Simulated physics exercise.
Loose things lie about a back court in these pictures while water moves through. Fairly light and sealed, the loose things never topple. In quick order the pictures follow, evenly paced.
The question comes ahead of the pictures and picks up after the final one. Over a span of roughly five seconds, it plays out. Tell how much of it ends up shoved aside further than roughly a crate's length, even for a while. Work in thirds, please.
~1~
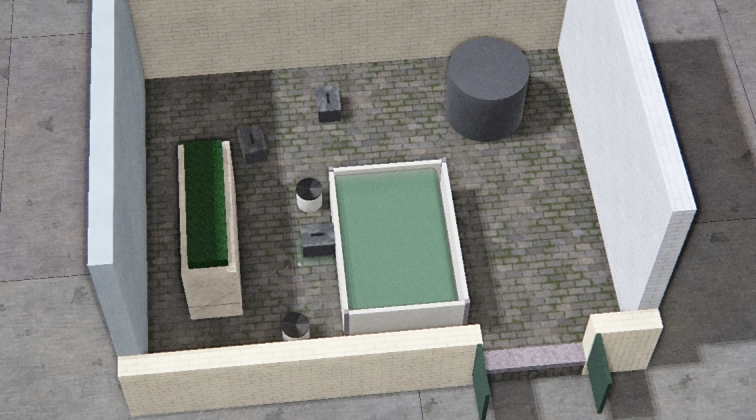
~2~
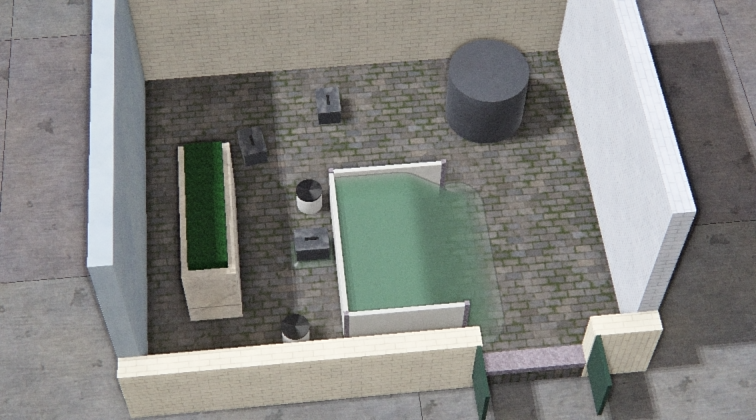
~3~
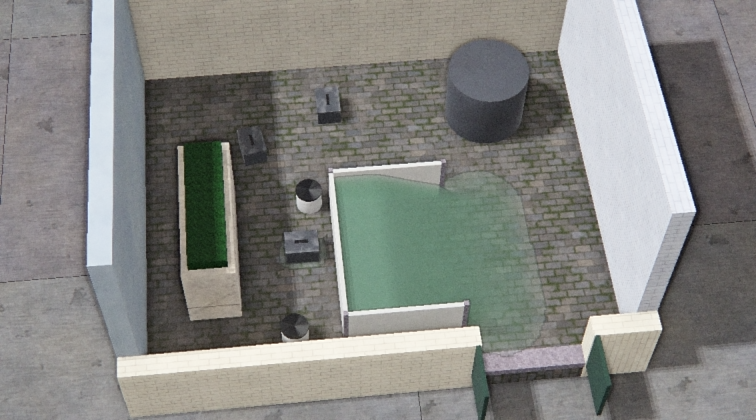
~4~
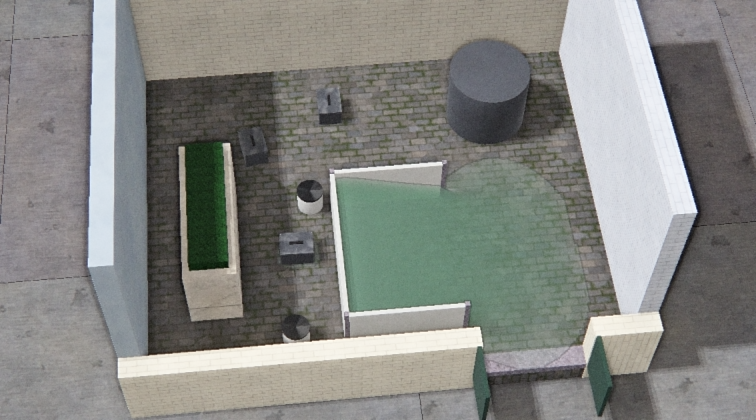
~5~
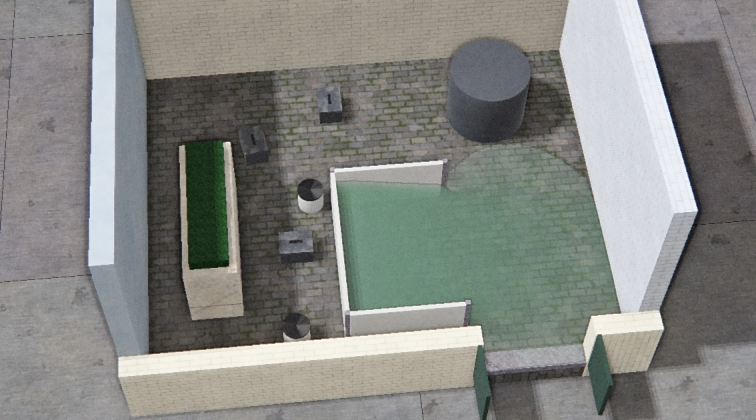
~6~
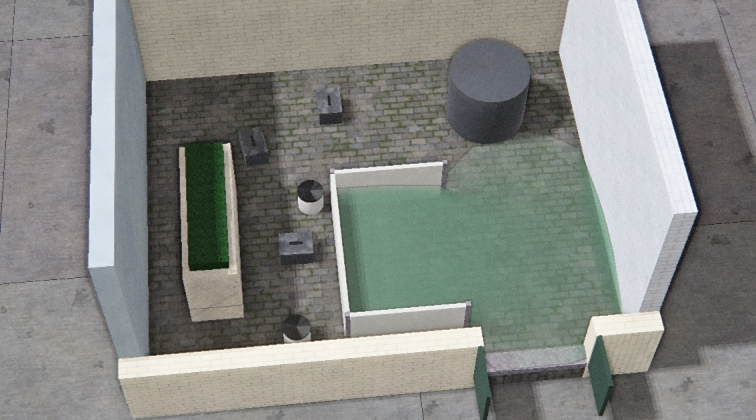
My answer: One to two thirds.
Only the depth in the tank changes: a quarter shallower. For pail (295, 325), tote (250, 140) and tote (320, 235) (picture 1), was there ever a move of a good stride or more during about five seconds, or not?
First: Falls short; second: Falls short; third: Falls short.
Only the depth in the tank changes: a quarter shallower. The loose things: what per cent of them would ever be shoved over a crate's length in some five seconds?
Roughly 20 per cent of them.
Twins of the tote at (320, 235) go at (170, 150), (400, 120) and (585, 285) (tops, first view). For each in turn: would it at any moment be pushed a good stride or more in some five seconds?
The first sits tight, the second travels far, the third travels far.
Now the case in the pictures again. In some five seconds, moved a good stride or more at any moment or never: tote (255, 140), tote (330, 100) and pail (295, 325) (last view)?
Goes that far, goes that far, short of that.
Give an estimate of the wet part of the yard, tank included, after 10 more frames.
40 per cent or so.
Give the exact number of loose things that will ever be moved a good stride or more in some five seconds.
You get 2.
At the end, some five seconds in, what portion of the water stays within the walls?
I'd put it near 76 per cent.
A moment on, 0 of 5 are well off their spots; 0 afloat.
Next, 0 of 5 are well off their spots; 0 afloat.
Later, 0 of 5 are well off their spots; 0 afloat.
In the end, 2 of 5 are well off their spots, and 2 have been at some point; 1 afloat.
